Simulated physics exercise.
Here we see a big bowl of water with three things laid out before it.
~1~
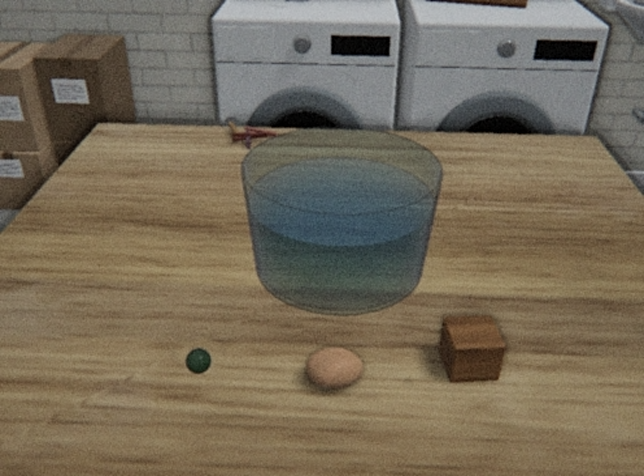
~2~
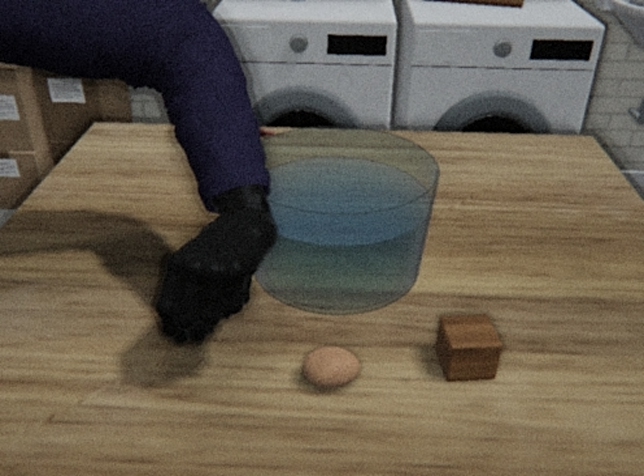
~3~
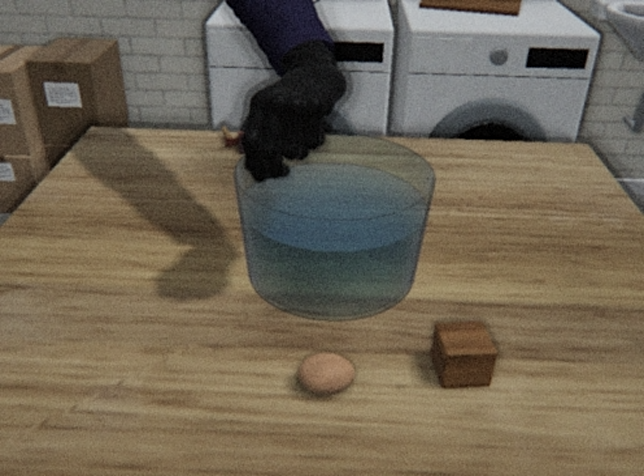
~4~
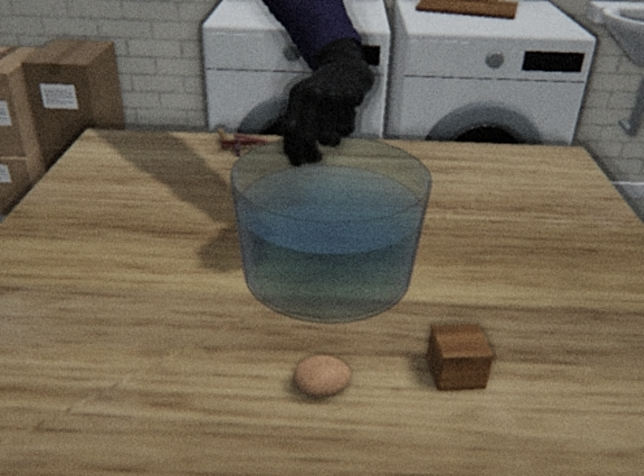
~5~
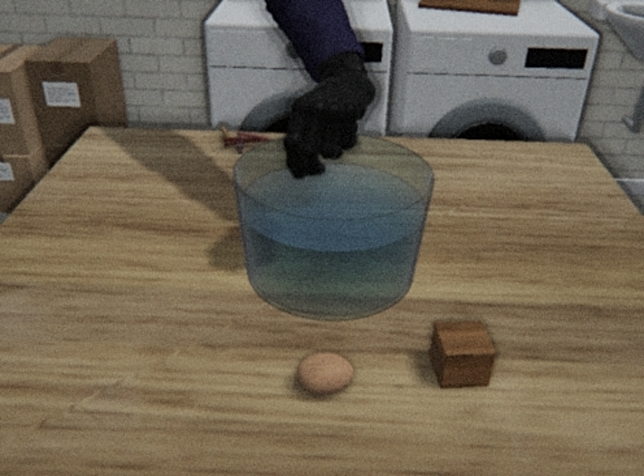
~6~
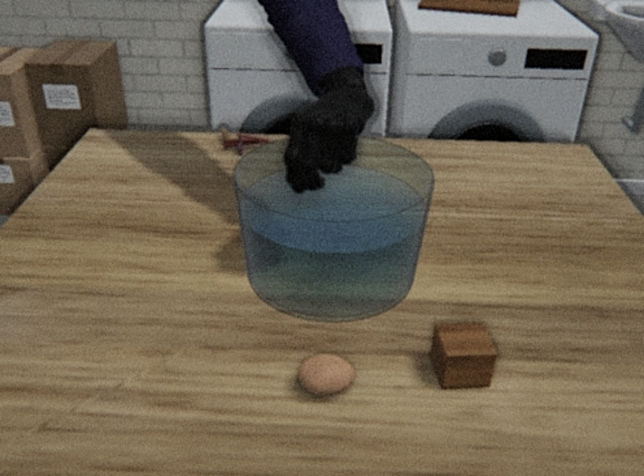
A large clear bowl of blue water stands on a light wooden table, seen from slightly above, with white washing machines and cardboard boxes behind. Before it sit a small dark green marble at left, a brownish egg, and a brown wooden block at right. A black-gloved hand in a dark purple sleeve picks up the marble, carries it over the bowl and lowers toward the water, while the view shifts slightly.
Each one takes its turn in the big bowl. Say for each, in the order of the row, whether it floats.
Left drops down, middle drops down, right stays afloat.
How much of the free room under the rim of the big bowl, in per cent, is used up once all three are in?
Some 8 per cent.
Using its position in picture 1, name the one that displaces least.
The leftmost one.
Next, the glass marble sinks.
After that, the egg sinks.
Finally, the wooden block rides on the surface; afloat, wooden block.
